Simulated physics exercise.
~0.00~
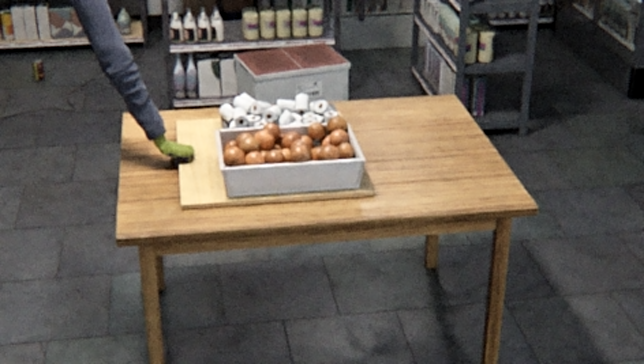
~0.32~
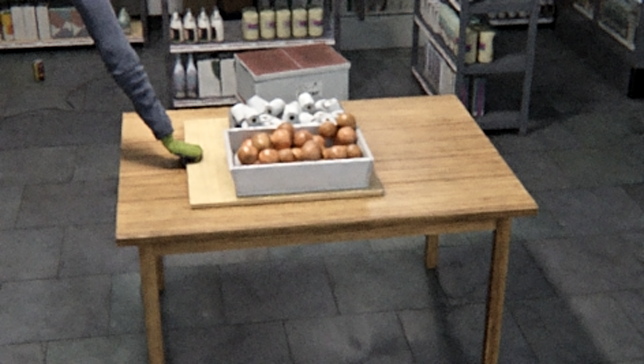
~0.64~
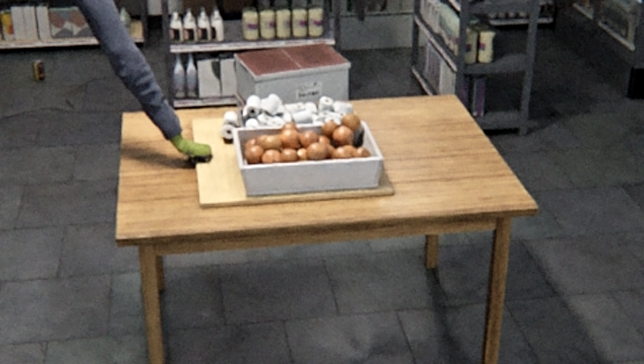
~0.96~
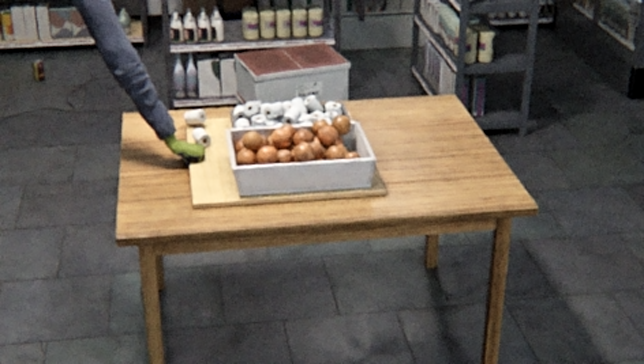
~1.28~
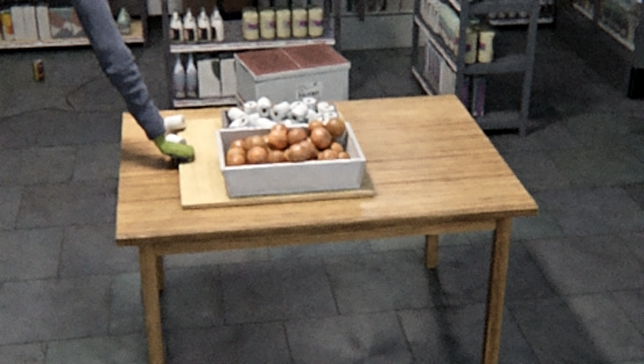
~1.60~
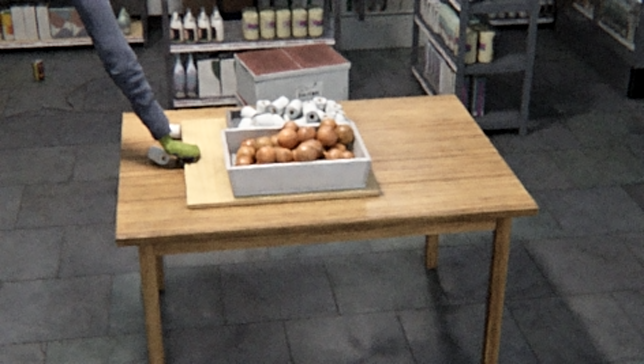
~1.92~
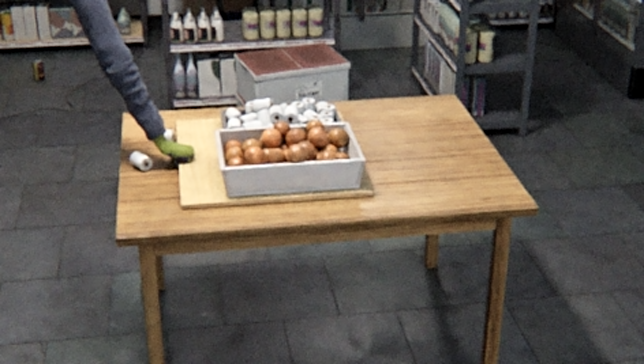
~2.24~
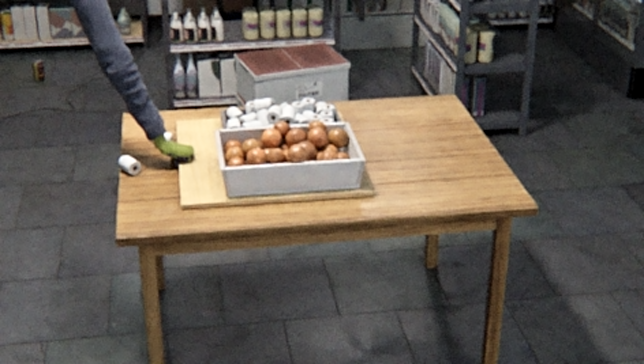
The clip opens on a wooden table in a shop-like room, where a gloved hand grips a pale board carrying a white container of round brown goods and, behind it, a grey container heaped with white paper rolls. The hand slides the board a short way right, and the rolls shift in their heap. As the board comes back left, two rolls lie out on the tabletop near the hand. Another small push right and return left follow, and a loose roll moves toward the table's left edge. Finally the board rests at the left, the brown goods still in their container, most rolls still in theirs.
